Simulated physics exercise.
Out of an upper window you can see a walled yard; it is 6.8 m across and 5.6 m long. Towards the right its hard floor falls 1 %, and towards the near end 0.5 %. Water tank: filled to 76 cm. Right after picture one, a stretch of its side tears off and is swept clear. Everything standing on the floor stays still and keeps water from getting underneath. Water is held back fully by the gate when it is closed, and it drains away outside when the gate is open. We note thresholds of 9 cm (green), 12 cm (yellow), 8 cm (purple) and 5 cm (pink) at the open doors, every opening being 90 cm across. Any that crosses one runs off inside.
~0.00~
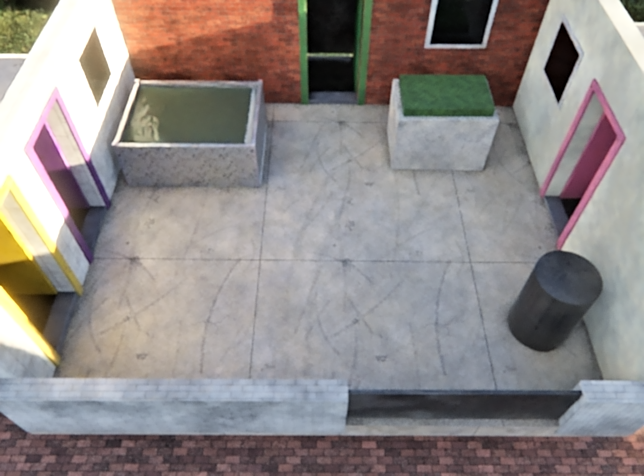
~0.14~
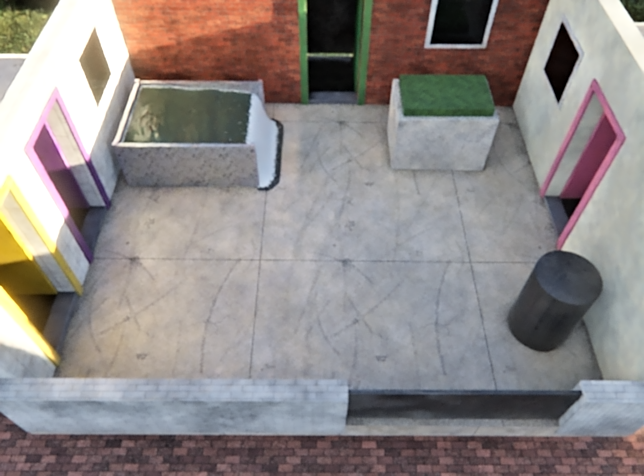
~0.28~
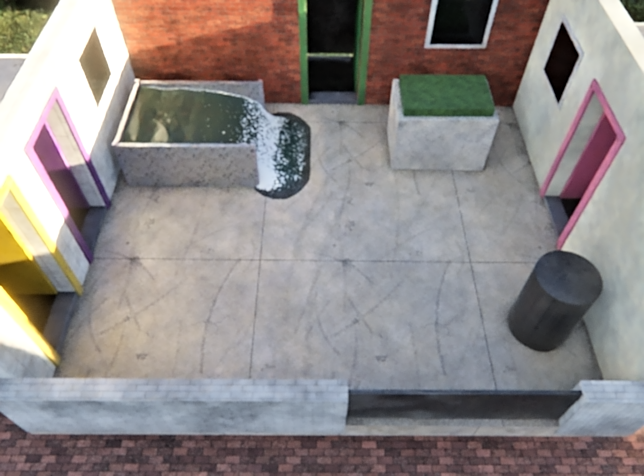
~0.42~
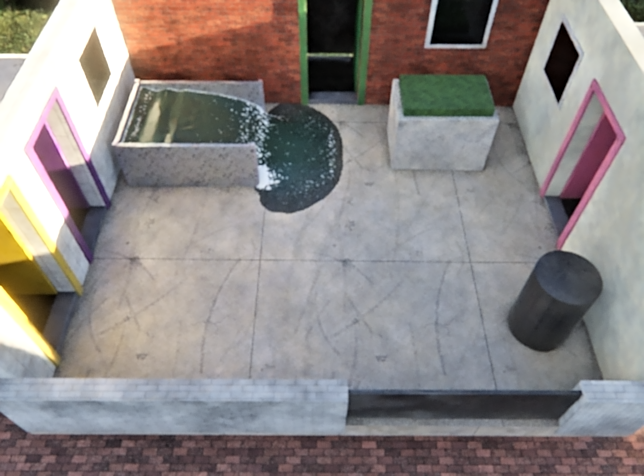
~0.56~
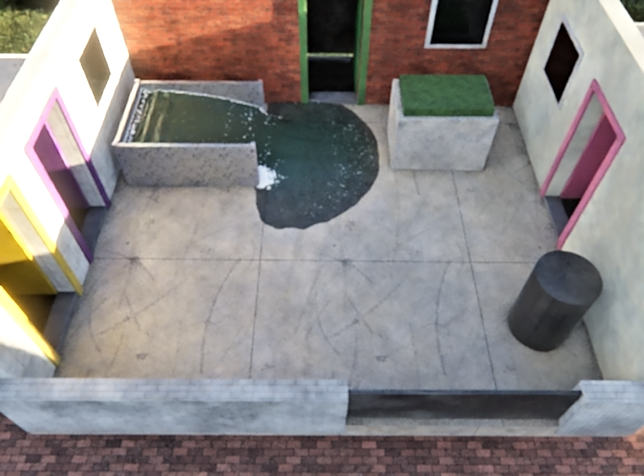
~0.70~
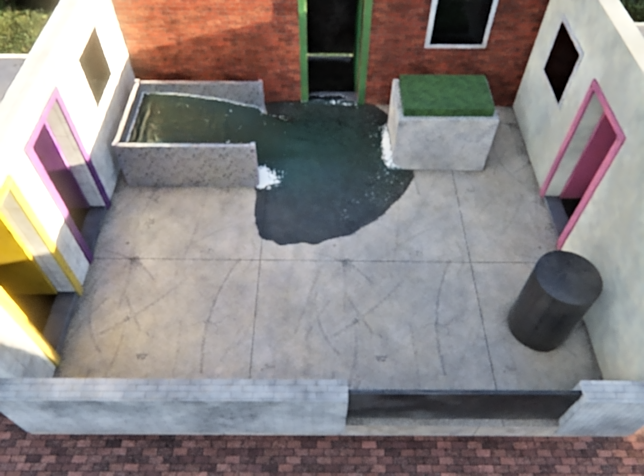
A walled concrete yard held a stone water tank whose right side gave way, and dark water poured out, foaming at first, then spread across the floor to the grass-topped block on the right.
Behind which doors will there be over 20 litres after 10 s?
As I see it, green door: Surplus, yellow door: Short, purple door: Short, pink door: Surplus.
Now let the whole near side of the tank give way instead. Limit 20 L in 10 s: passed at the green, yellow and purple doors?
Green falls short; yellow exceeds; purple exceeds.
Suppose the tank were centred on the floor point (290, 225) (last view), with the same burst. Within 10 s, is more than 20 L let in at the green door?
Green: Within limit.
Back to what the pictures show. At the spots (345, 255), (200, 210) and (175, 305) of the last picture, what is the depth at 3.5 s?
The depths come out at 1, 0 and 0 centimetres, in the order listed.
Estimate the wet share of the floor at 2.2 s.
Covered: Roughly 50 %.
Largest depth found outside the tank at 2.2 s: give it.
38 cm or so.
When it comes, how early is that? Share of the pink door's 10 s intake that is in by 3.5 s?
About 55%.
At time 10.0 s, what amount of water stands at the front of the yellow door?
8.5 cm or so.
After 1.4 s water covers 35 % of the floor and is deepest (44 cm) near (386, 153); green door 14 cm at the sill, 6 L in, yellow door not reached, purple door not reached, pink door not reached.
After 2.2 s water covers 50 % of the floor and is deepest (38 cm) near (513, 119); green door 16 cm at the sill, 27 L in, yellow door not reached, purple door not reached, pink door 10 cm at the sill, 29 L in.
After 3.5 s water covers 55 % of the floor and is deepest (25 cm) near (532, 406); green door 14 cm at the sill, 67 L in, yellow door not reached, purple door not reached, pink door 10 cm at the sill, 89 L in.
After 6.0 s water covers 75 % of the floor and is deepest (18 cm) near (426, 405); green door 7 cm at the sill, 81 L in, yellow door not reached, purple door not reached, pink door 8 cm at the sill, 118 L in.
After 10.0 s water covers 100 % of the floor and is deepest (10 cm) near (122, 403); green door 3 cm at the sill, 81 L in, yellow door 8 cm at the sill, 0 L in, purple door 5 cm at the sill, 0 L in, pink door 8 cm at the sill, 162 L in.
